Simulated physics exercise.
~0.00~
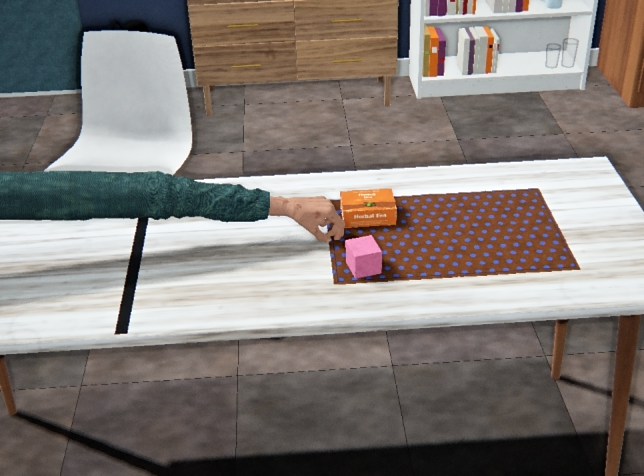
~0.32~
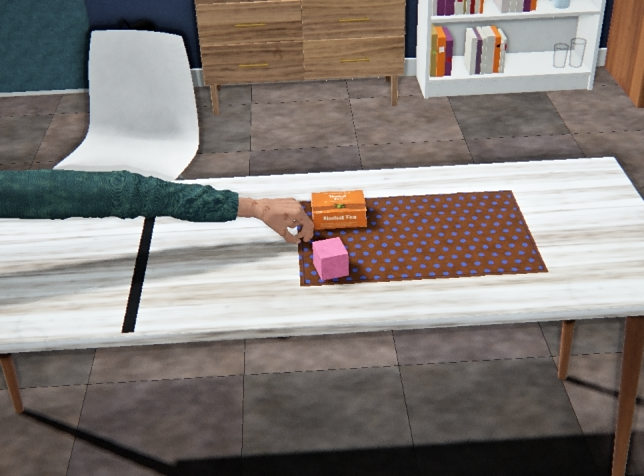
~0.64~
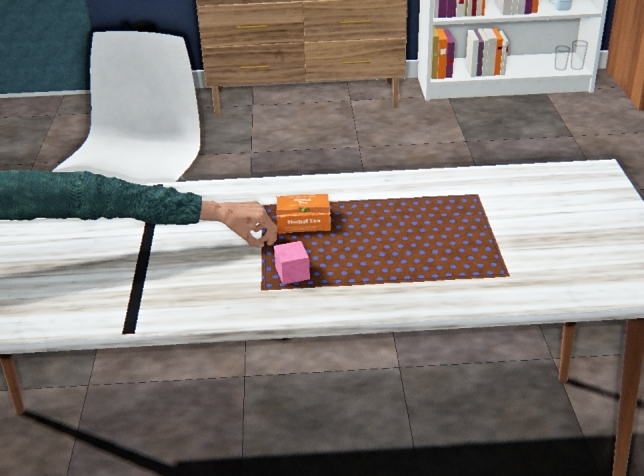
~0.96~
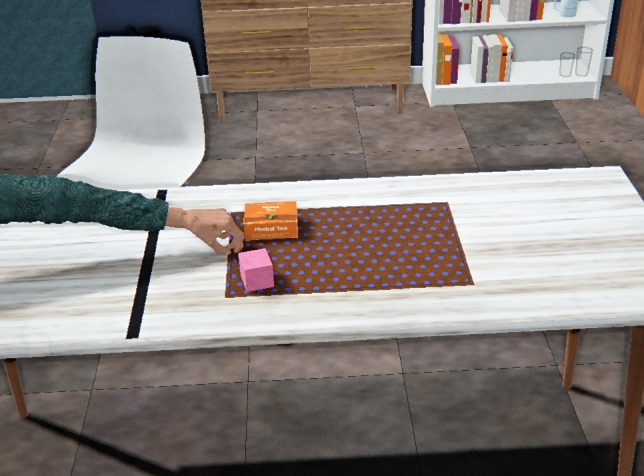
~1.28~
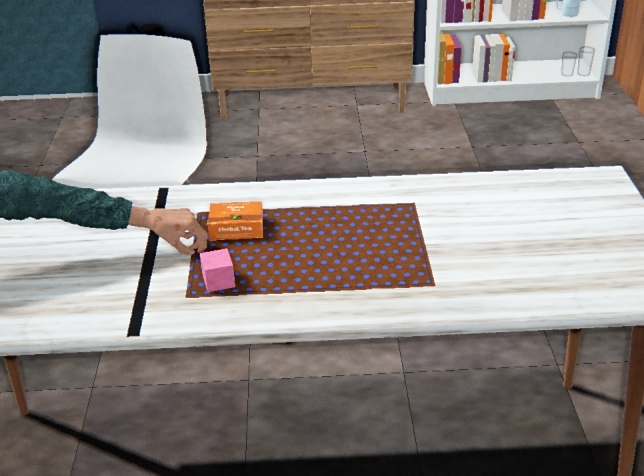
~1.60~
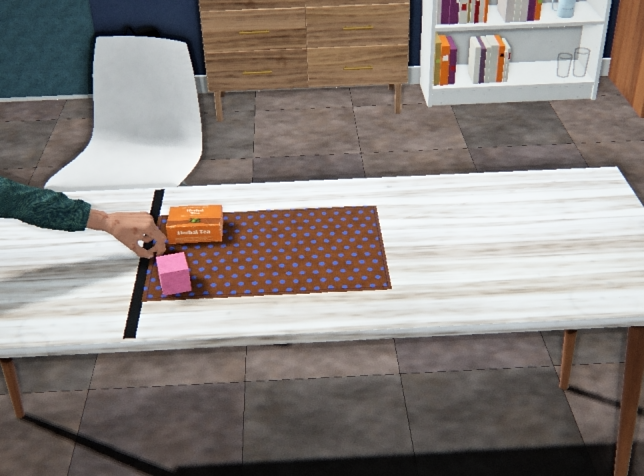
A hand drags a brown table runner left along a desk to a black tape strip, pink block and orange packet riding along.
